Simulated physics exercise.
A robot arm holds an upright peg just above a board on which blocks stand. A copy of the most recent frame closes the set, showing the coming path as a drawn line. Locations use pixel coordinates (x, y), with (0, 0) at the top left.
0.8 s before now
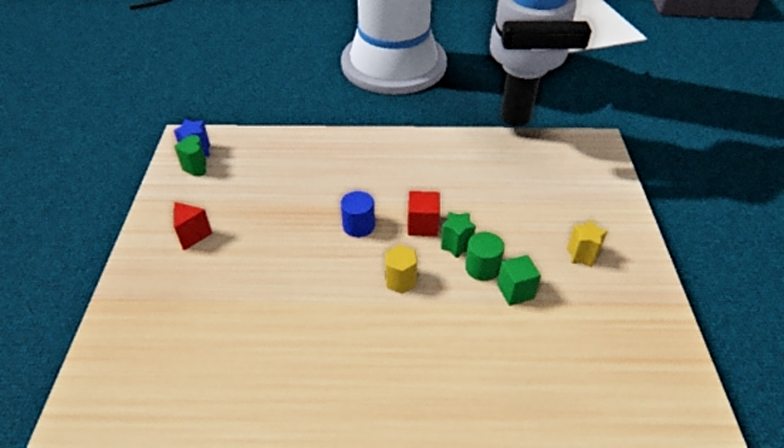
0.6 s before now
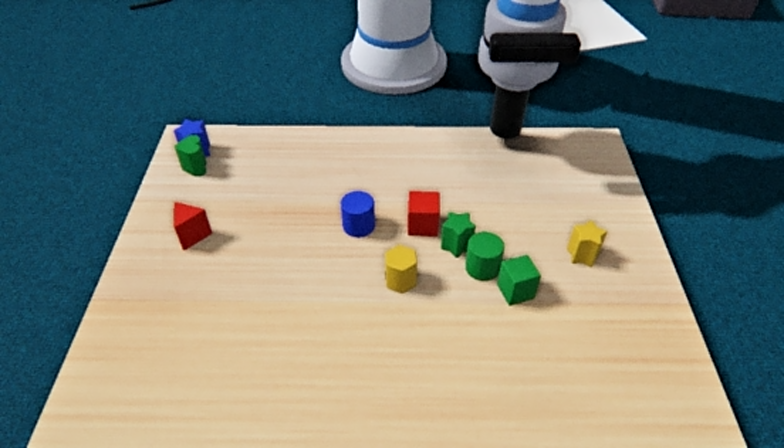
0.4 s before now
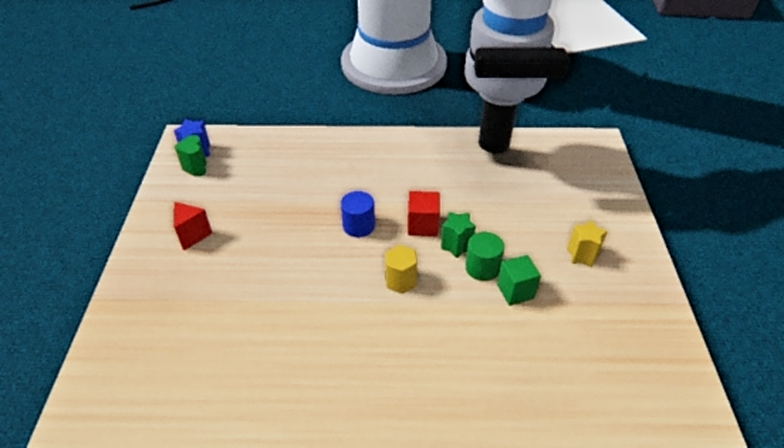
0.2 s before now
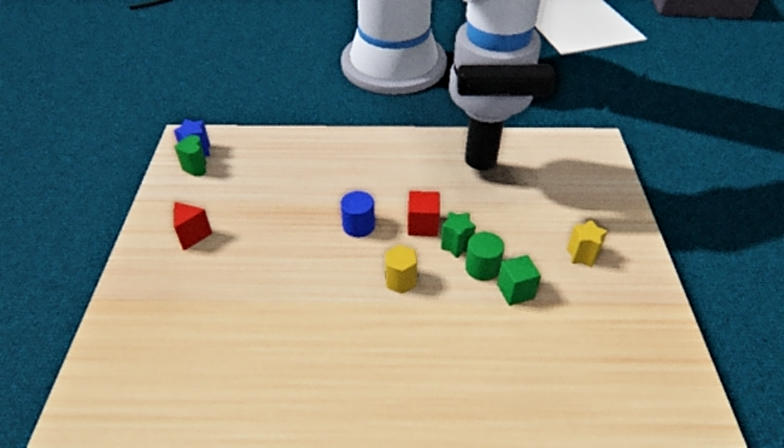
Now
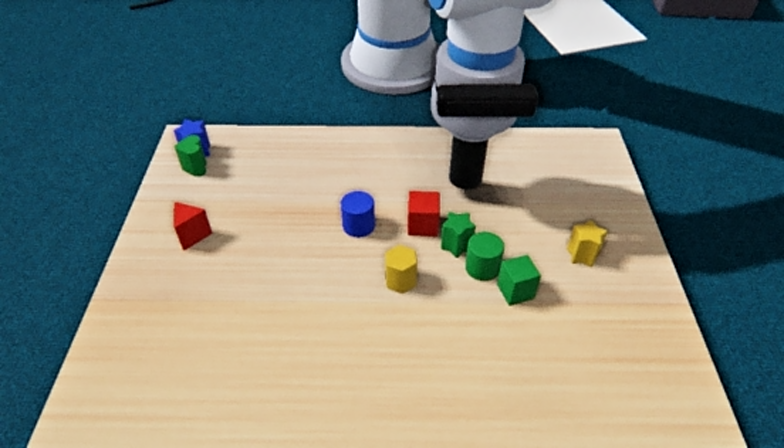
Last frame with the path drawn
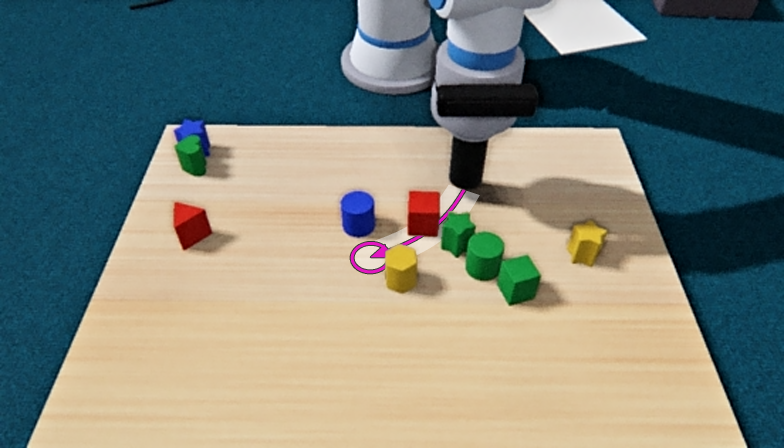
A robot arm moves its black peg down and left over a board of colored blocks.
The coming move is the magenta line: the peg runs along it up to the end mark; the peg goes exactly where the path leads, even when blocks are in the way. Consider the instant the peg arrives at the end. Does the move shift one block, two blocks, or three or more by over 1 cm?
The push will move one block.
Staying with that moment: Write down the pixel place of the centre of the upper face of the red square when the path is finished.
By then it is at (334, 230).
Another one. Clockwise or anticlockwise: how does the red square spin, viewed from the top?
Viewed from overhead, the red square winds up turned clockwise.
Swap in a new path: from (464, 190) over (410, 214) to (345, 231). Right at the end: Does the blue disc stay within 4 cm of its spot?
No.
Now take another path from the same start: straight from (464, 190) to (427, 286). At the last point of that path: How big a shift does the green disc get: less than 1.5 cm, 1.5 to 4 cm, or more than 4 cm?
My estimate: In the 1.5 to 4 cm range.
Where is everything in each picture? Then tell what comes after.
Lower end of the peg (516, 118), tops of blocks, yellow hexagon (401, 257), red square (424, 201), green star block (459, 221), in the first frame.
Peg (506, 130), blocks as before, in the second frame.
Peg (494, 144), blocks as before, in the third frame.
Peg (481, 160), blocks as before, in the fourth frame.
Peg (465, 179), yellow hexagon (401, 257), red square (424, 201), green star block (459, 221), in the fifth frame.
The drawn path runs from (464, 190) by way of (444, 217) and (413, 240) to (371, 257).
What follows on the original path. One third of the way, peg (445, 206); red square (414, 209).
Two thirds of the way, peg (412, 229); red square (374, 224), turned 40° clockwise; green star block (459, 224), turned 15° anticlockwise.
At the end, peg (370, 246); yellow hexagon not moved; red square (334, 230), turned 95° clockwise; green star block (459, 224), turned 15° anticlockwise.
